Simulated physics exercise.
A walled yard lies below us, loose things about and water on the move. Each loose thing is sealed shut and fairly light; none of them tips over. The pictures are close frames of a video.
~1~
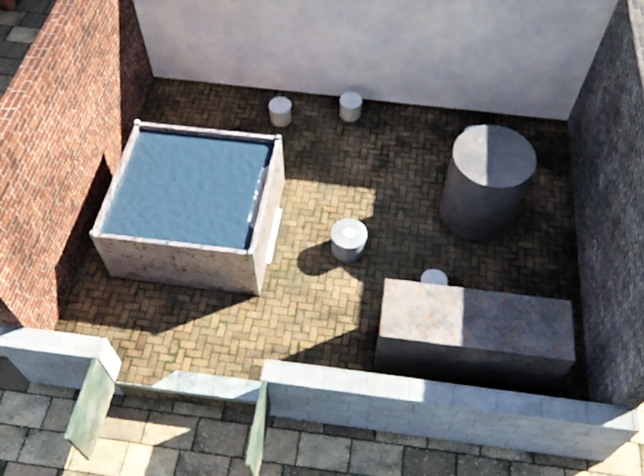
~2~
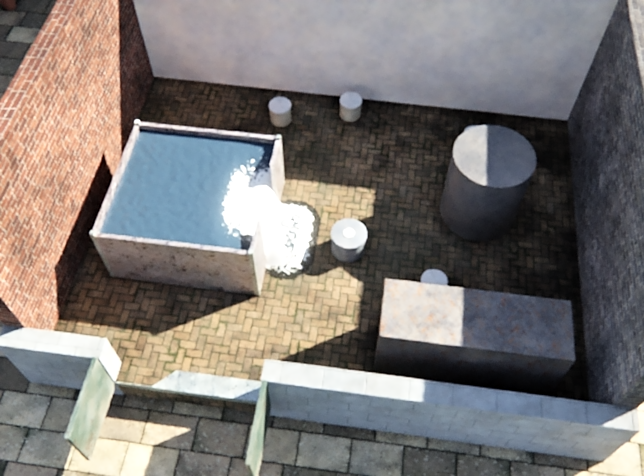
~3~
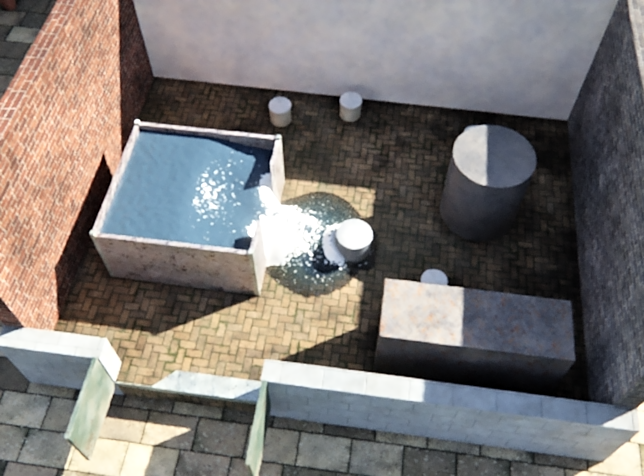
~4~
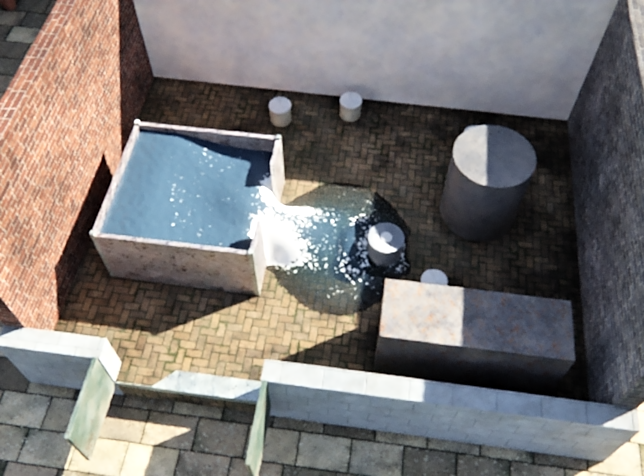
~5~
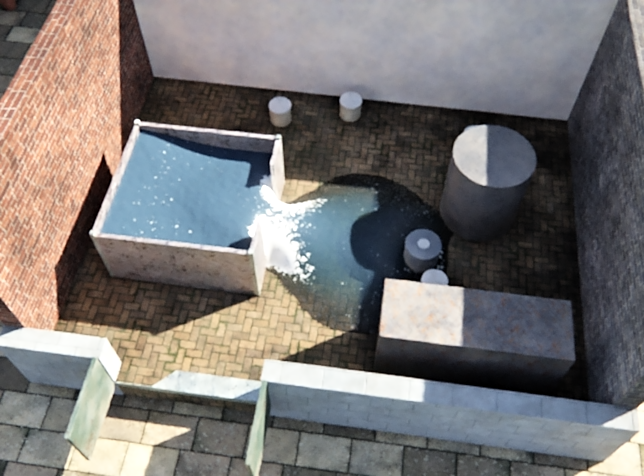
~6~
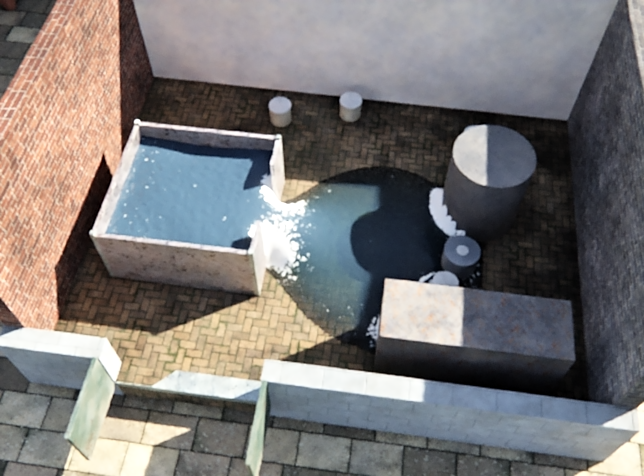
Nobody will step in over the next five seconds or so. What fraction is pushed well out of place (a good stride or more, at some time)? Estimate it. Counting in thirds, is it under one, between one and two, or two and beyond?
In thirds: Two or beyond.
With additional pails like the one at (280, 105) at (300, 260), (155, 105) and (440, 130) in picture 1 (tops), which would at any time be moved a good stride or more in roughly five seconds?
Copy one: Slides well clear; copy two: Barely shifts; copy three: Slides well clear.
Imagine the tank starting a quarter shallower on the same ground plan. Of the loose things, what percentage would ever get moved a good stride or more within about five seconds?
Roughly 60 per cent of them.
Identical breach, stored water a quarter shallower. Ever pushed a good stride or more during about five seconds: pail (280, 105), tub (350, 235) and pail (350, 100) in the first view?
Fell short, went the distance, fell short.
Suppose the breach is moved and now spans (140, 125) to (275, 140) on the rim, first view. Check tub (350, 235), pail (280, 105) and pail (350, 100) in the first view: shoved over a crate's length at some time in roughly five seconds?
First under that mark, then beyond that mark, then beyond that mark.
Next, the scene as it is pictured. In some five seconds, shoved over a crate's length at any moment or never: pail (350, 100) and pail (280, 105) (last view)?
In that order: Pushed that far, no.
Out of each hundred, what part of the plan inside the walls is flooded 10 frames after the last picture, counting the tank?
I'd estimate around 60 percent.
A moment on, 2 of 5 are well off their spots; 0 afloat.
Next, 3 of 5 are well off their spots; 3 afloat.
Later, 2 of 5 are well off their spots; 3 afloat.
In the end, 4 of 5 are well off their spots, and 4 have been at some point; 3 afloat.
